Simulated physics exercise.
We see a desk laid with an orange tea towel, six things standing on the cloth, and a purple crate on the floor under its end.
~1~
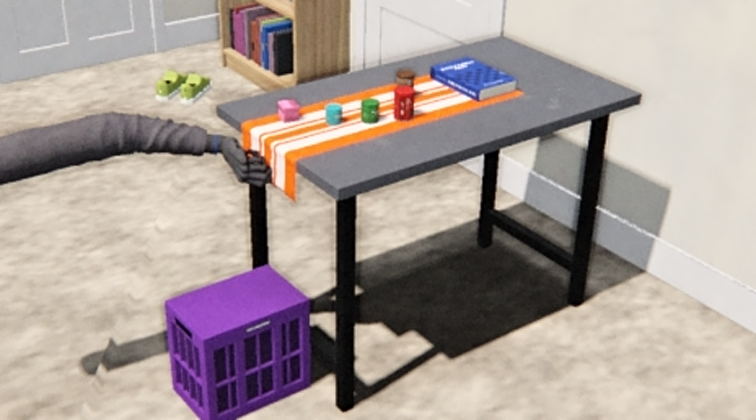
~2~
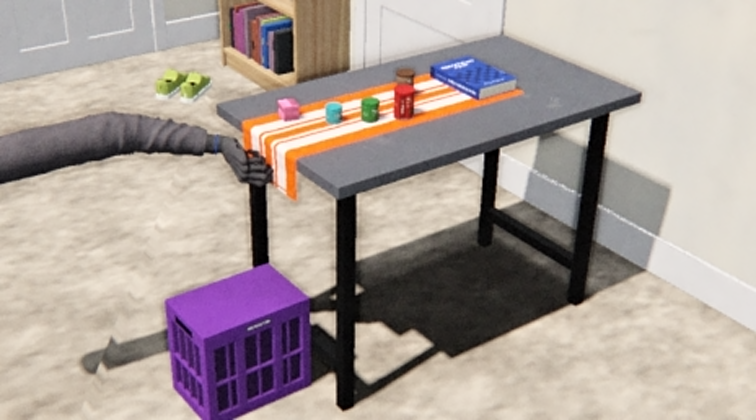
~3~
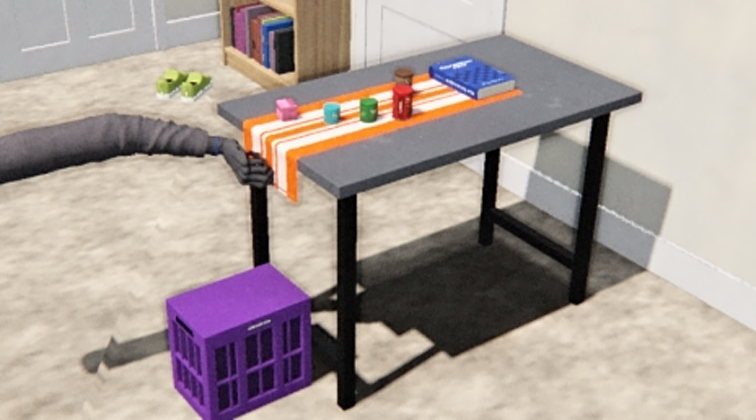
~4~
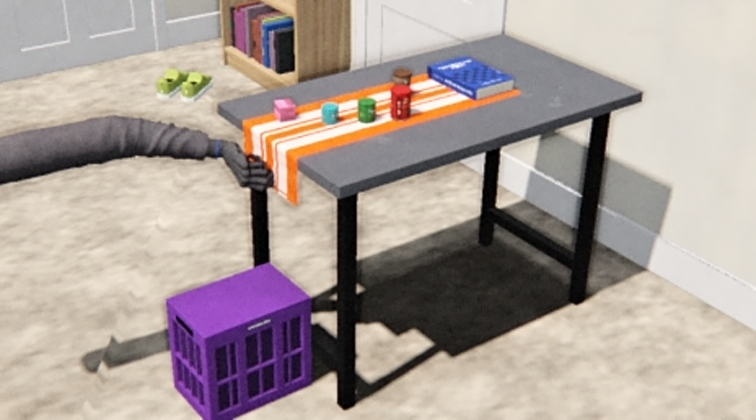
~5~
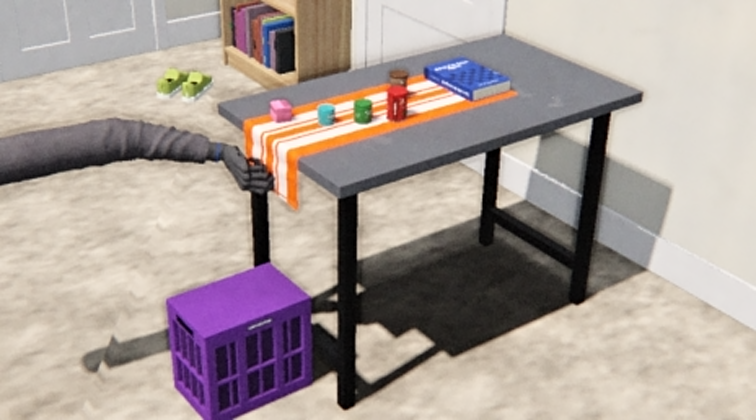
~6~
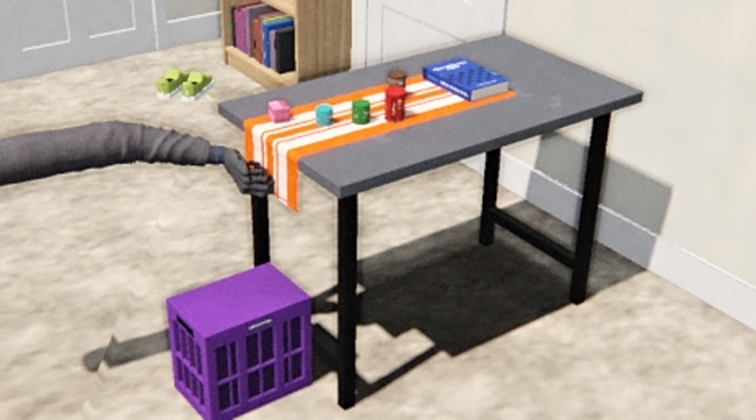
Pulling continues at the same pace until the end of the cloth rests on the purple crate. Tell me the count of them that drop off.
Lost over the edge: Three.
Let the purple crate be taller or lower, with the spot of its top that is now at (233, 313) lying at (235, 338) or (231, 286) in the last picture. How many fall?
Counting them gives 4 and 2.
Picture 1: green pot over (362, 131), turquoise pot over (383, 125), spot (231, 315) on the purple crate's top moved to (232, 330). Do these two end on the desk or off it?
The green pot does not stay aboard, and the turquoise pot does not stay aboard.
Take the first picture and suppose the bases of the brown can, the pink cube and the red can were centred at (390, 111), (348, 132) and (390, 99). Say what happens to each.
Outcome: Brown can keeps its perch; pink cube is gone; red can keeps its perch.
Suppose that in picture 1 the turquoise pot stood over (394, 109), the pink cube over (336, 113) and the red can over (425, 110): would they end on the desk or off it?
I'd say the turquoise pot hangs on, the pink cube takes a fall, and the red can hangs on.
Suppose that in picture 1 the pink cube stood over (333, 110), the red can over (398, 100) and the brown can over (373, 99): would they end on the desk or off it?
Pink cube: Goes. Red can: Stays. Brown can: Stays.
Early on, hem near (271, 233); pink cube gone.
Midway, hem near (271, 270); pink cube and turquoise pot gone.
Near the end, hem on the crate; pink cube, turquoise pot and green pot gone.
Finally, hem on the crate; pink cube, turquoise pot and green pot gone. It carries off three.
